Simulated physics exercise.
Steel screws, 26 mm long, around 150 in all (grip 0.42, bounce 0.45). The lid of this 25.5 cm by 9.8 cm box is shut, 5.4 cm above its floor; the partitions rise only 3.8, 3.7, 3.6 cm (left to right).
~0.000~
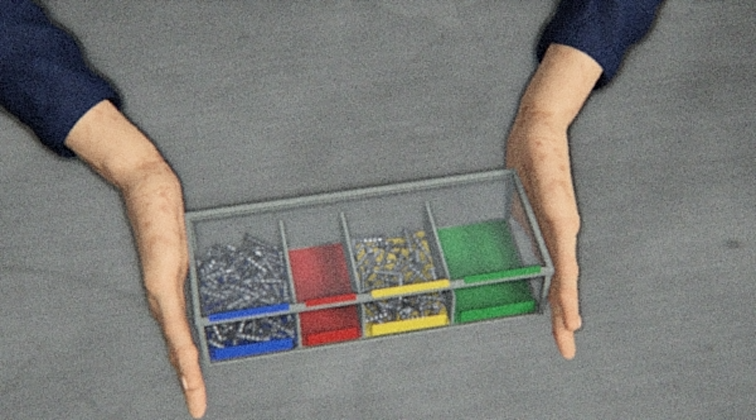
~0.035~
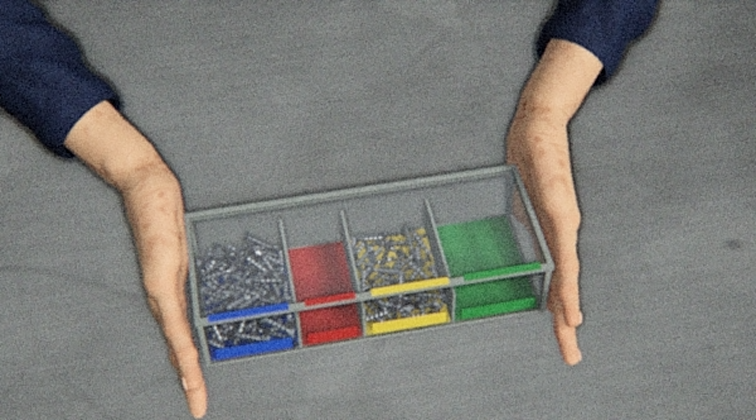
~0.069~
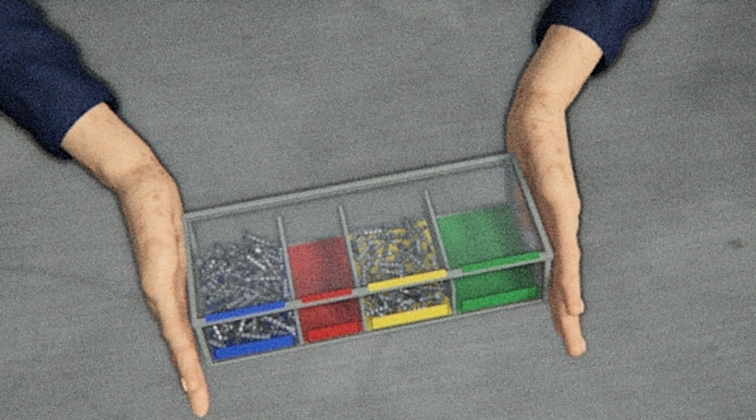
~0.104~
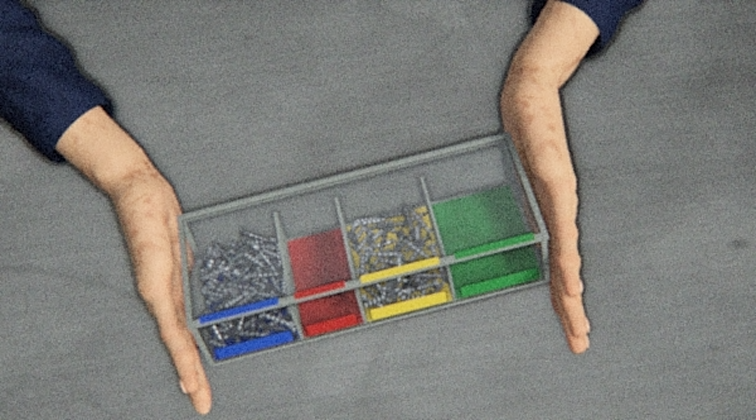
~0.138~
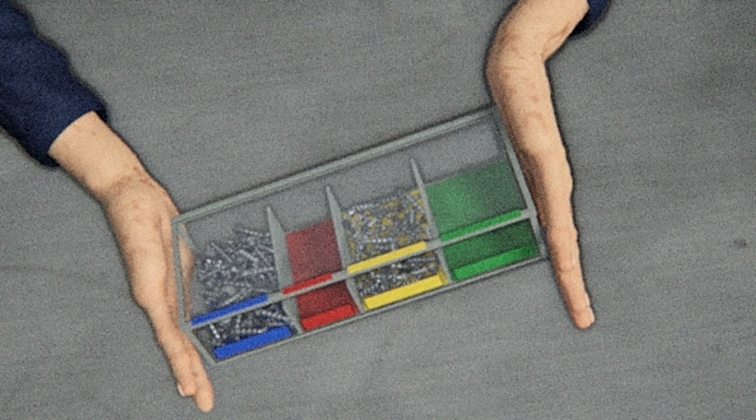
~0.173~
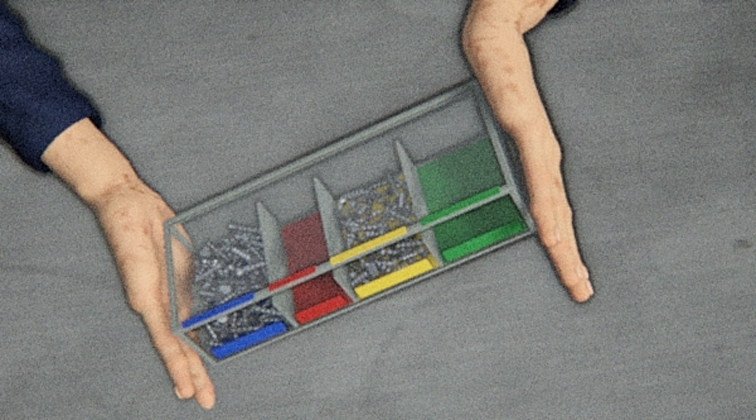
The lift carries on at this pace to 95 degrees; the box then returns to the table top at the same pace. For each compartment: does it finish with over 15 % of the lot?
Red: Under, blue: Over, green: Under, yellow: Over.
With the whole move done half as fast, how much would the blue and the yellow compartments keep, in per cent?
In that case blue 80; yellow 15.
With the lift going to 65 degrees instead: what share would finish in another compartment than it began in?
About 5 per cent.
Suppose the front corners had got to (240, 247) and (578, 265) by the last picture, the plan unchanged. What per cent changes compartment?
Then about 35 per cent.
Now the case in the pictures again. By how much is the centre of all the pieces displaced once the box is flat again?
Some 1.5 cm.
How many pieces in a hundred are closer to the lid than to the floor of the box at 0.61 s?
Some 50 per cent.
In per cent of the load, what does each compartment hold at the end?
Red 5; blue 70; green 0; yellow 30.
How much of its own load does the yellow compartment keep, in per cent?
Some 80 per cent.
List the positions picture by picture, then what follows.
The first picture shows box tilt 0 degrees, front corners at (201, 320) and (547, 269); blue 65 %, yellow 35 %.
The second picture shows box tilt 1 degrees, front corners at (200, 320) and (547, 265).
The third picture shows box tilt 4 degrees, front corners at (198, 321) and (546, 254), lowest corner left front.
The fourth picture shows box tilt 10 degrees, front corners at (193, 323) and (541, 235), lowest corner left front.
The fifth picture shows box tilt 17 degrees, front corners at (185, 325) and (529, 210), lowest corner left front.
The sixth picture shows box tilt 24 degrees, front corners at (178, 329) and (508, 186), lowest corner left front; blue 65 %, yellow 35 %. Its pace works out near 210 degrees a second.
After 0.61 s, tilt 94 degrees; red 5 %, blue 65 %, yellow 30 %.
After 0.90 s, tilt 38 degrees; blue 70 %, yellow 30 %.
After 1.29 s, tilt 0 degrees; red 5 %, blue 70 %, yellow 30 %.
In the end, at 1.6 s, red 5 %, blue 70 %, green 0 %, yellow 30 %.
